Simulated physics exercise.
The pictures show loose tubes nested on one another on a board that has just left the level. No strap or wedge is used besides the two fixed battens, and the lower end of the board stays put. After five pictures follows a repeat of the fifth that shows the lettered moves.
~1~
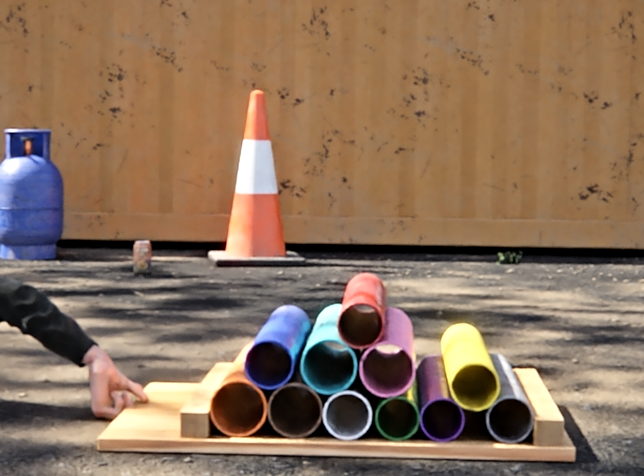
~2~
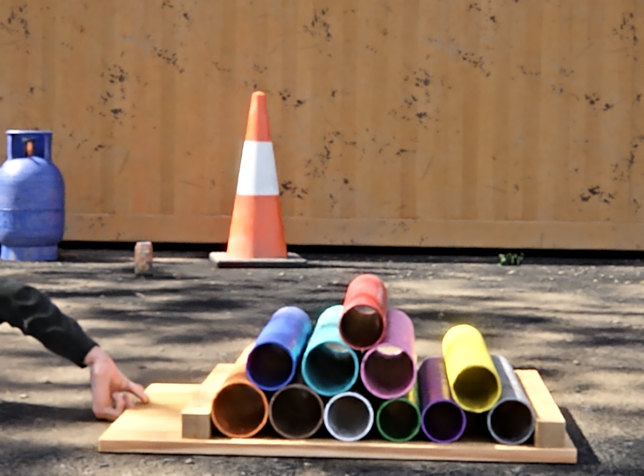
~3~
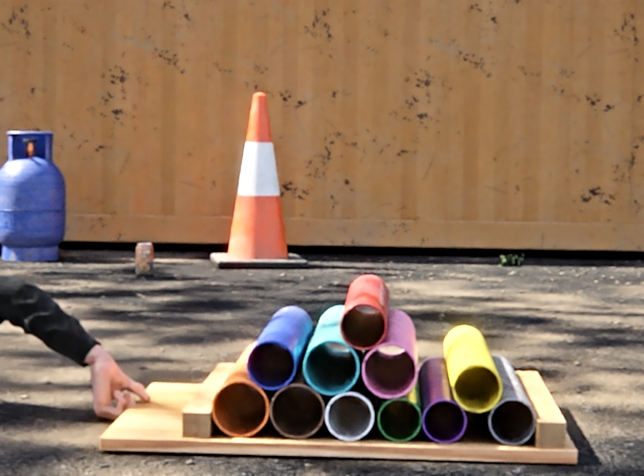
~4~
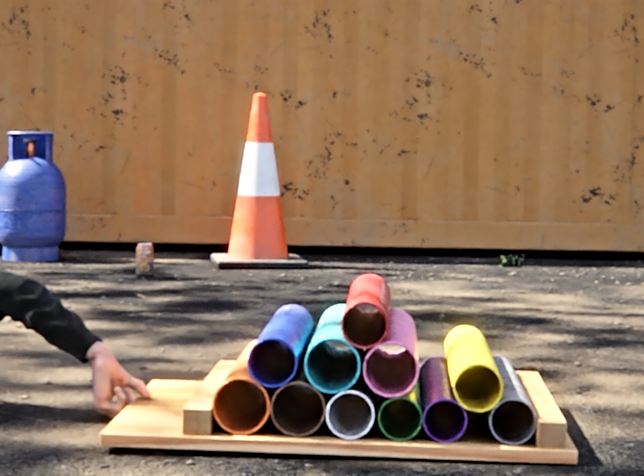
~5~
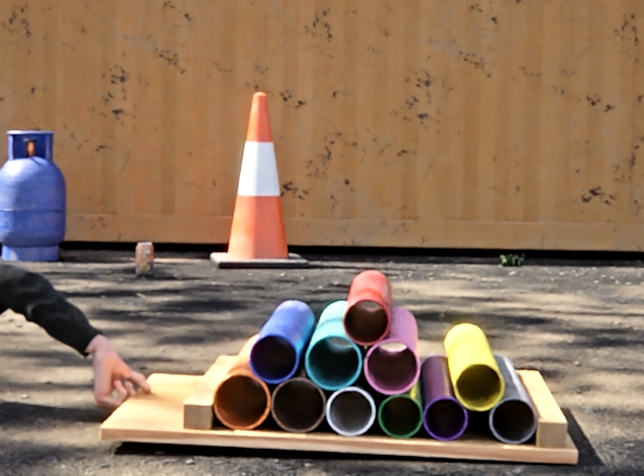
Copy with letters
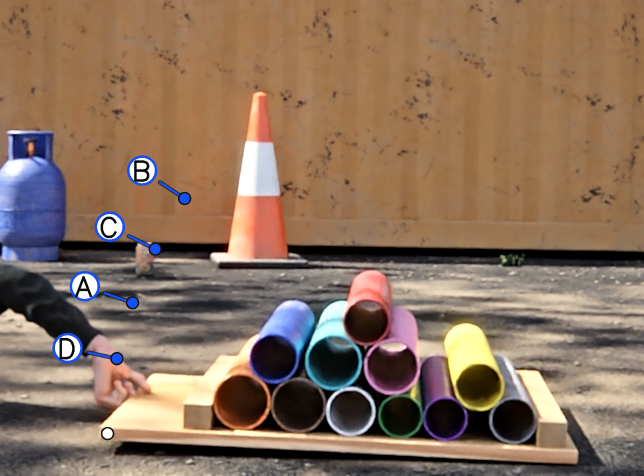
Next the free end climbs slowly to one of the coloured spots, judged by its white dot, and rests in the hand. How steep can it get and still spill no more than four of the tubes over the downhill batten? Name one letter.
C is the limit.
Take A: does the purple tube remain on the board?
Yes.
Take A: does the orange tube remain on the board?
Yes, with A.
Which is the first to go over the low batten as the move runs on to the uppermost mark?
It is the yellow one.
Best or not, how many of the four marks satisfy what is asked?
The number is three.
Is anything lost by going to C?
Yes.
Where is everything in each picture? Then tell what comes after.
White tube (347, 415); green tube (397, 419); purple tube (442, 420), in the first picture.
Purple tube (443, 421); grey tube (512, 421), in the second picture.
Board (343, 407); orange tube (240, 408); brown tube (297, 411); red tube (363, 326), in the third picture.
Board (344, 406); orange tube (241, 406); brown tube (298, 409), in the fourth picture.
Board (344, 402); orange tube (242, 401); brown tube (299, 405), in the fifth picture.
On the marked copy, A at (133, 303); B at (185, 199); C at (155, 249); D at (117, 359); the white dot at (108, 433).
Taking C. A third of the way, board at 16°.
Two thirds of the way, board at 25°.
When it is over, board at 25°, four over the low batten (turquoise, pink, yellow, red).
As for the rest, A four over the low batten (turquoise, pink, yellow, red); B five over the low batten; D one over the low batten (yellow).
